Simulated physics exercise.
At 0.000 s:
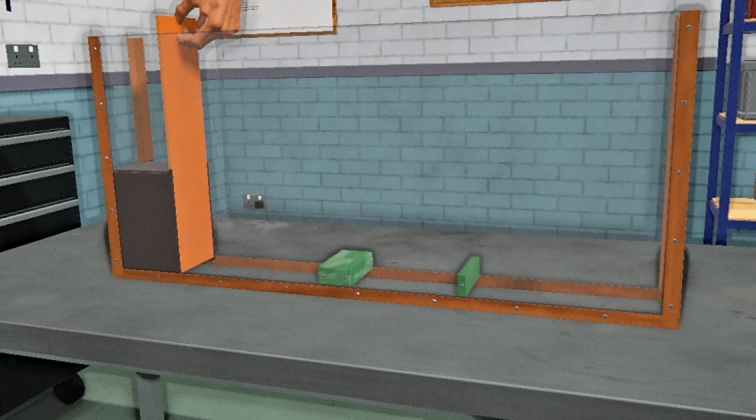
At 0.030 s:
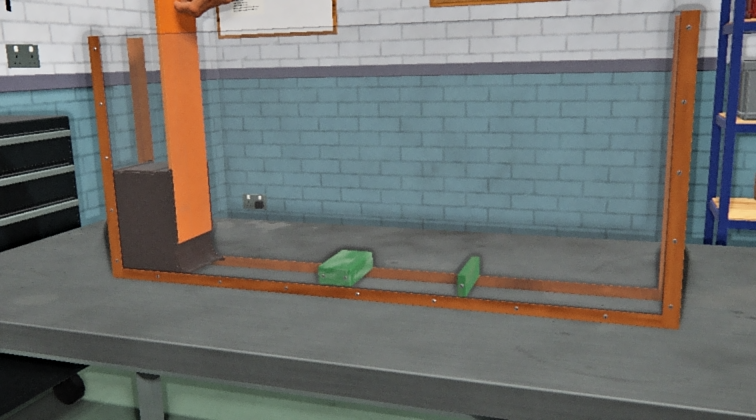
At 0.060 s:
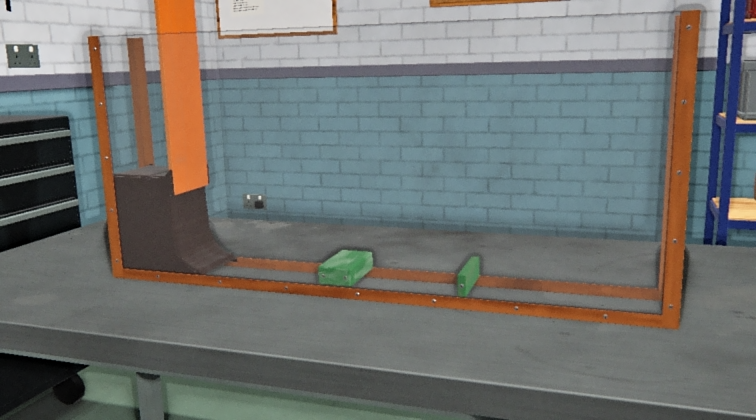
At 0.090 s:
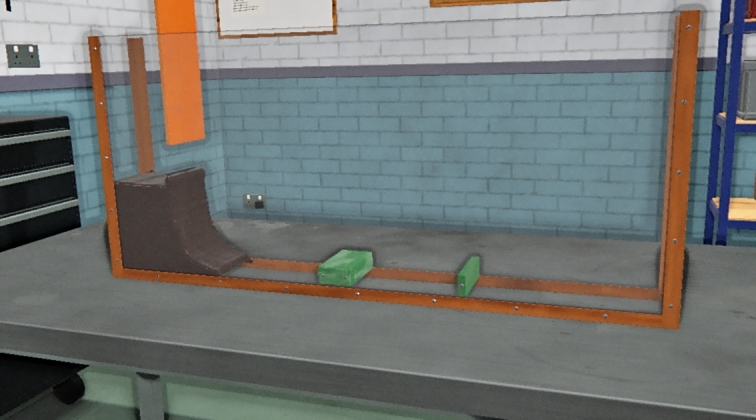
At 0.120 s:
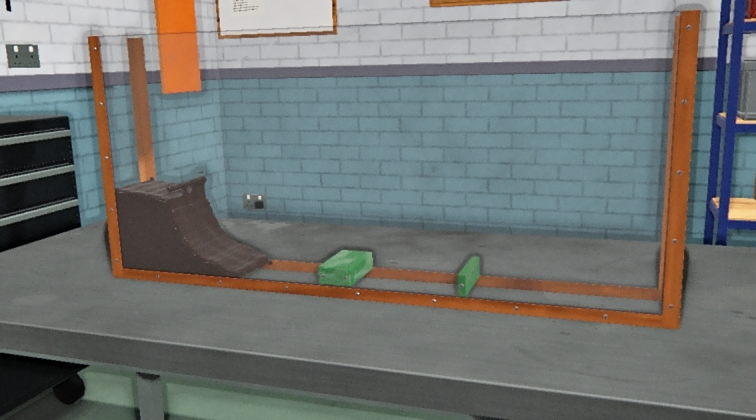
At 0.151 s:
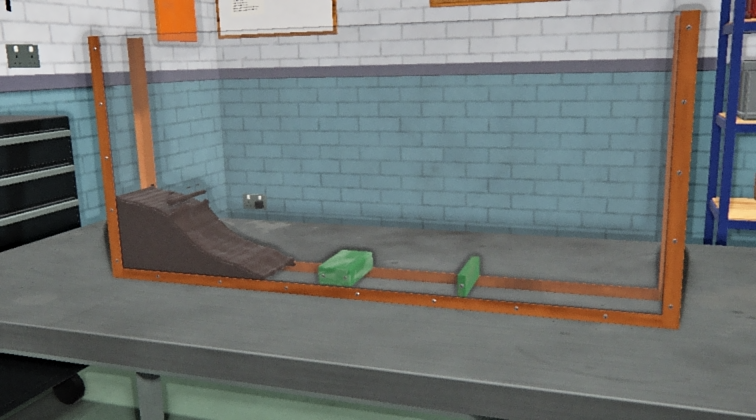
Coffee held behind an orange board at the left of a long see-through trough slumped and spread rightward along the floor toward two low green barriers as a hand pulled the board straight up.
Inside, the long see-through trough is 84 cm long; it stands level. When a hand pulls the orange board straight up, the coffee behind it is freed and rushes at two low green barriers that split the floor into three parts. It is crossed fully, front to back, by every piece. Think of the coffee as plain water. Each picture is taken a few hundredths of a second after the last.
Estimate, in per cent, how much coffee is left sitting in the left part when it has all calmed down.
Around 46 percent of it.
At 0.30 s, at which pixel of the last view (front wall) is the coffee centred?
Around (222, 257).
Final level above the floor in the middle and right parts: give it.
2.5 cm and 2.0 cm, give or take.
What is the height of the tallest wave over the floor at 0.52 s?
Peak height: Approx. 12.5 cm.
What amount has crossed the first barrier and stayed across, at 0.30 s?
About 8 %.
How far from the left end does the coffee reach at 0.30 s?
Roughly 44 cm out.
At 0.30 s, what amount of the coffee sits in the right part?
Share: Around 0 %.
By 0.30 s 91 per cent is still short of the first barrier, 0 is over the second.
By 0.52 s 61 per cent is still short of the first barrier, 11 is over the second.
By 0.93 s 46 per cent is still short of the first barrier, 28 is over the second.
At rest it is 47 per cent left, 25 middle, 28 right.
